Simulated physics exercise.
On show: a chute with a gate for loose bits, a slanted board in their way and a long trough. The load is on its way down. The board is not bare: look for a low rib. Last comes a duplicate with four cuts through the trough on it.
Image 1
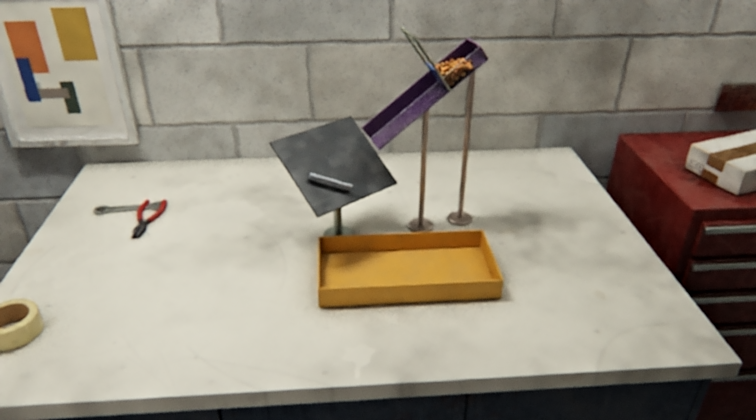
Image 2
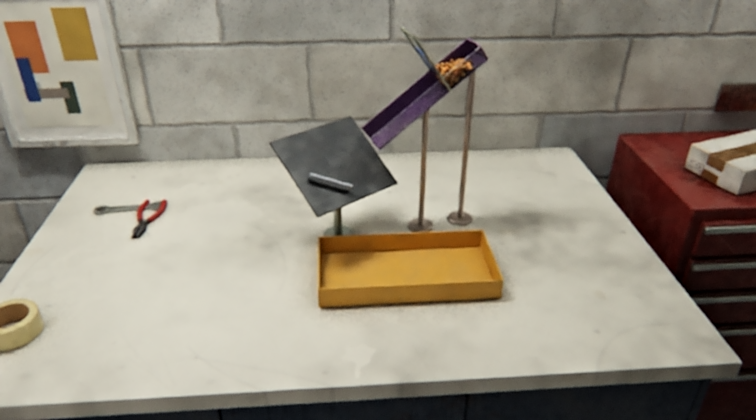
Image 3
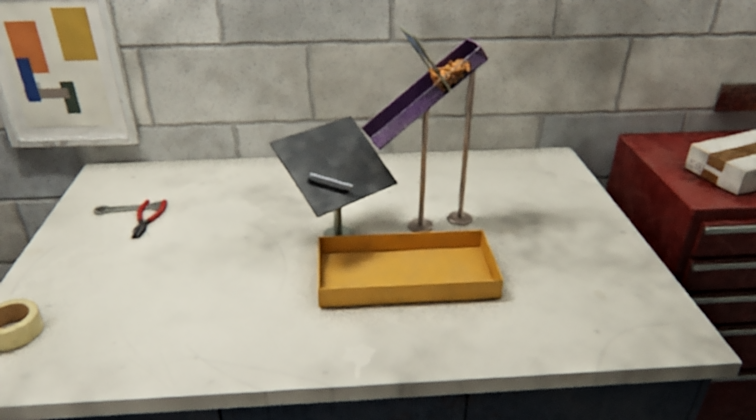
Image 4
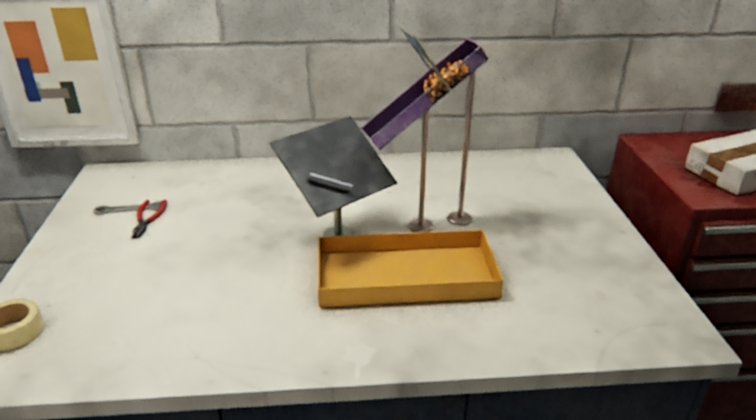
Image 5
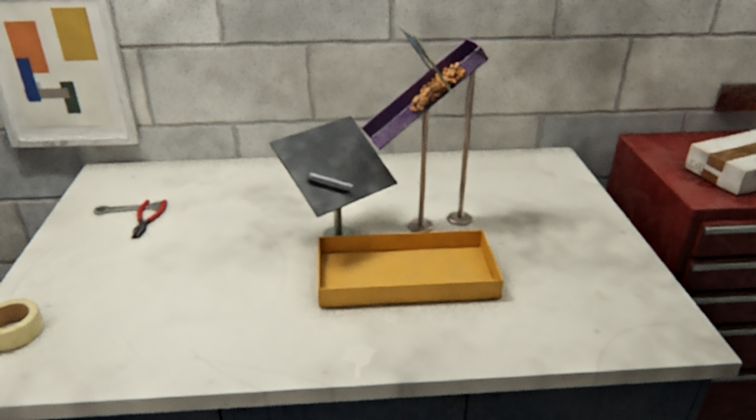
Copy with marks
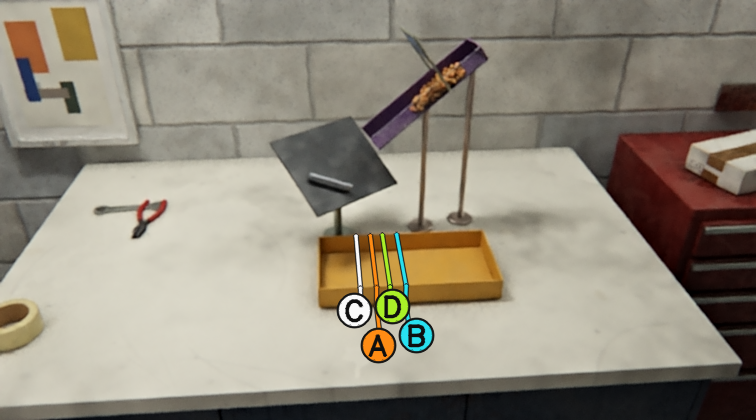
A purple chute slanted above a tilted dark board and an empty orange trough on a pale worktop, and a clump of small brown bits slid partway down it, spreading out a little.
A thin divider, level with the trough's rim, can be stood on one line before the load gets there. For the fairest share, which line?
It is D.
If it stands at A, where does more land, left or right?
The right side.
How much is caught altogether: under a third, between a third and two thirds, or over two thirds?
About that: Over two thirds.
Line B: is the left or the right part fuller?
The left side.
On the marked copy, line A crosses the front rim at (376, 286); line B crosses the front rim at (406, 285); line C crosses the front rim at (360, 287); line D crosses the front rim at (390, 285).
For line A, of what is caught, about a quarter on the left of the divider, most on the right.
For line B, of what is caught, nearly all on the left of the divider, a small part on the right.
For line C, of what is caught, a small part on the left of the divider, nearly all on the right.
For line D, of what is caught, about half on the left of the divider, about half on the right.
